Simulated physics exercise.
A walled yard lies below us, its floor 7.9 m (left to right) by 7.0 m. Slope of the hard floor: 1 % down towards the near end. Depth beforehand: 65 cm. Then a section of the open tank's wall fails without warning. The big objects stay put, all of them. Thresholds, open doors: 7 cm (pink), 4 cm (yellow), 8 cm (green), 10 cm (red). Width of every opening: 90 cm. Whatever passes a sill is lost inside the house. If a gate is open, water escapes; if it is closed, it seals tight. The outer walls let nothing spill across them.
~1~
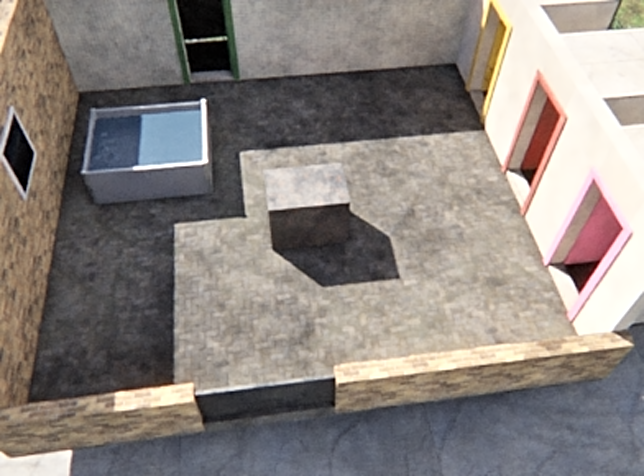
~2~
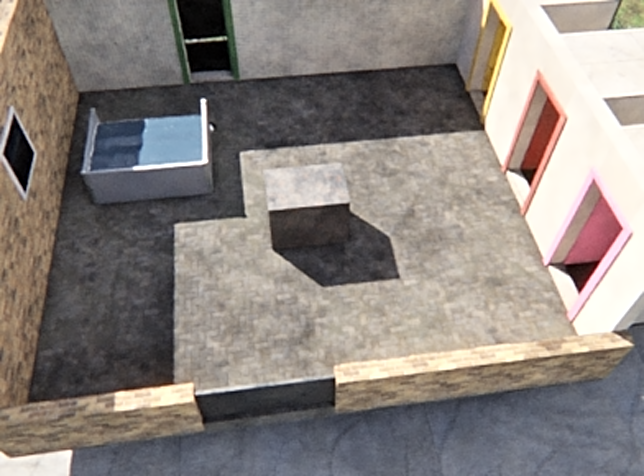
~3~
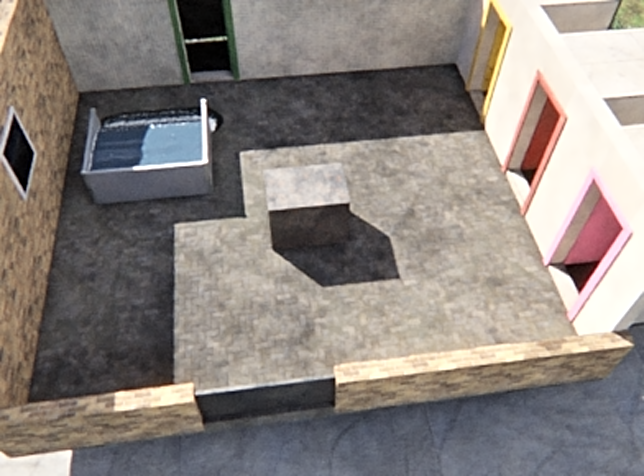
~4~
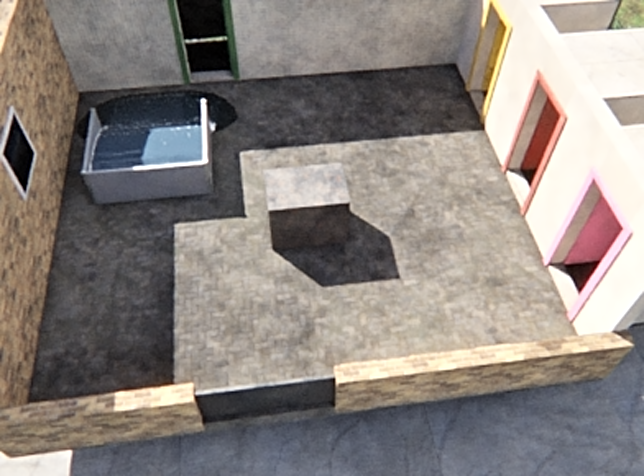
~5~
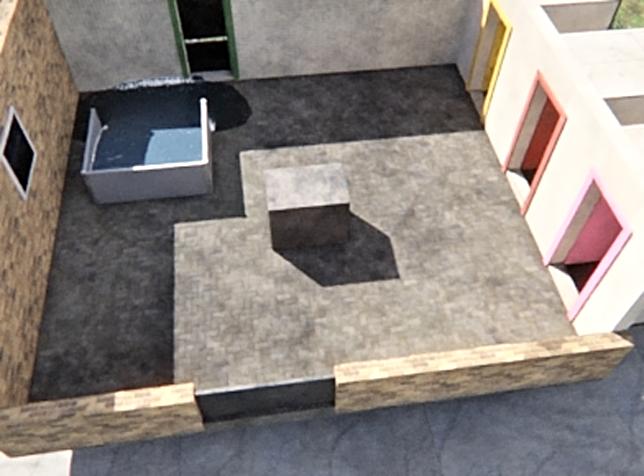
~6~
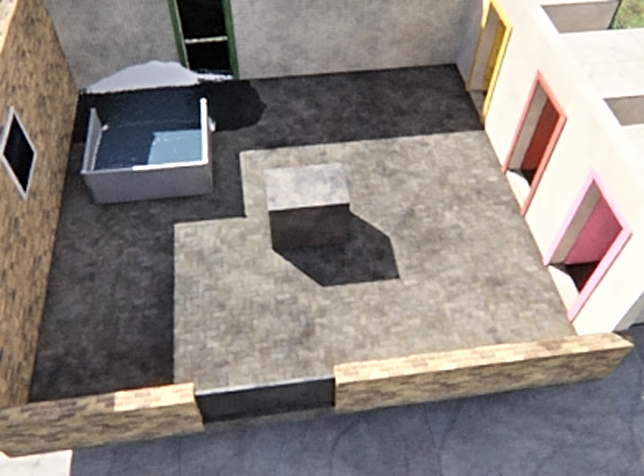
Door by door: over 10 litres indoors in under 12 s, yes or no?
Pink door: No, yellow door: Yes, green door: Yes, red door: No.
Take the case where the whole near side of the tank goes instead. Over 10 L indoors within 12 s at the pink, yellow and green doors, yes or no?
Then: Pink above, yellow not over, green under.
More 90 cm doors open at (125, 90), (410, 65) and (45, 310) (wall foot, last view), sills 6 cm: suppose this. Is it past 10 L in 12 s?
More, less, less.
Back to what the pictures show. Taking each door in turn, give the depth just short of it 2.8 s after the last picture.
Door by door in cm, pink shows 0, yellow shows 6, green shows 12, red shows 0.
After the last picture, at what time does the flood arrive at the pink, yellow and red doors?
Pink: 5.5 s; yellow: 2.6 s; red: 3.8 s.
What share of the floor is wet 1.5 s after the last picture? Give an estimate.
Wet share: Near 15 percent.
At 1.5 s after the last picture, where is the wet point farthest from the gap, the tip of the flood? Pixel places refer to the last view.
Around pixel (369, 74).
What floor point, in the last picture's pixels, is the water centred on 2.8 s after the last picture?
(184, 140).
Then, 0.7 s after the last picture water covers 10 % of the floor and is deepest (46 cm) near (79, 96); pink door not reached, yellow door not reached, green door 26 cm at the sill, 67 L in, red door not reached.
Then, 1.5 s after the last picture water covers 15 % of the floor and is deepest (34 cm) near (79, 96); pink door not reached, yellow door not reached, green door 21 cm at the sill, 142 L in, red door not reached.
Then, 2.8 s after the last picture water covers 40 % of the floor and is deepest (16 cm) near (111, 136); pink door not reached, yellow door 6 cm at the sill, 0 L in, green door 12 cm at the sill, 181 L in, red door not reached.
Then, 6.3 s after the last picture water covers 65 % of the floor and is deepest (9 cm) near (130, 134); pink door 3 cm at the sill, 0 L in, yellow door 7 cm at the sill, 48 L in, green door 8 cm at the sill, 187 L in, red door 5 cm at the sill, 0 L in.
Then, 11.3 s after the last picture water covers 80 % of the floor and is deepest (8 cm) near (555, 361); pink door 8 cm at the sill, 0 L in, yellow door 4 cm at the sill, 55 L in, green door 3 cm at the sill, 187 L in, red door 3 cm at the sill, 0 L in.
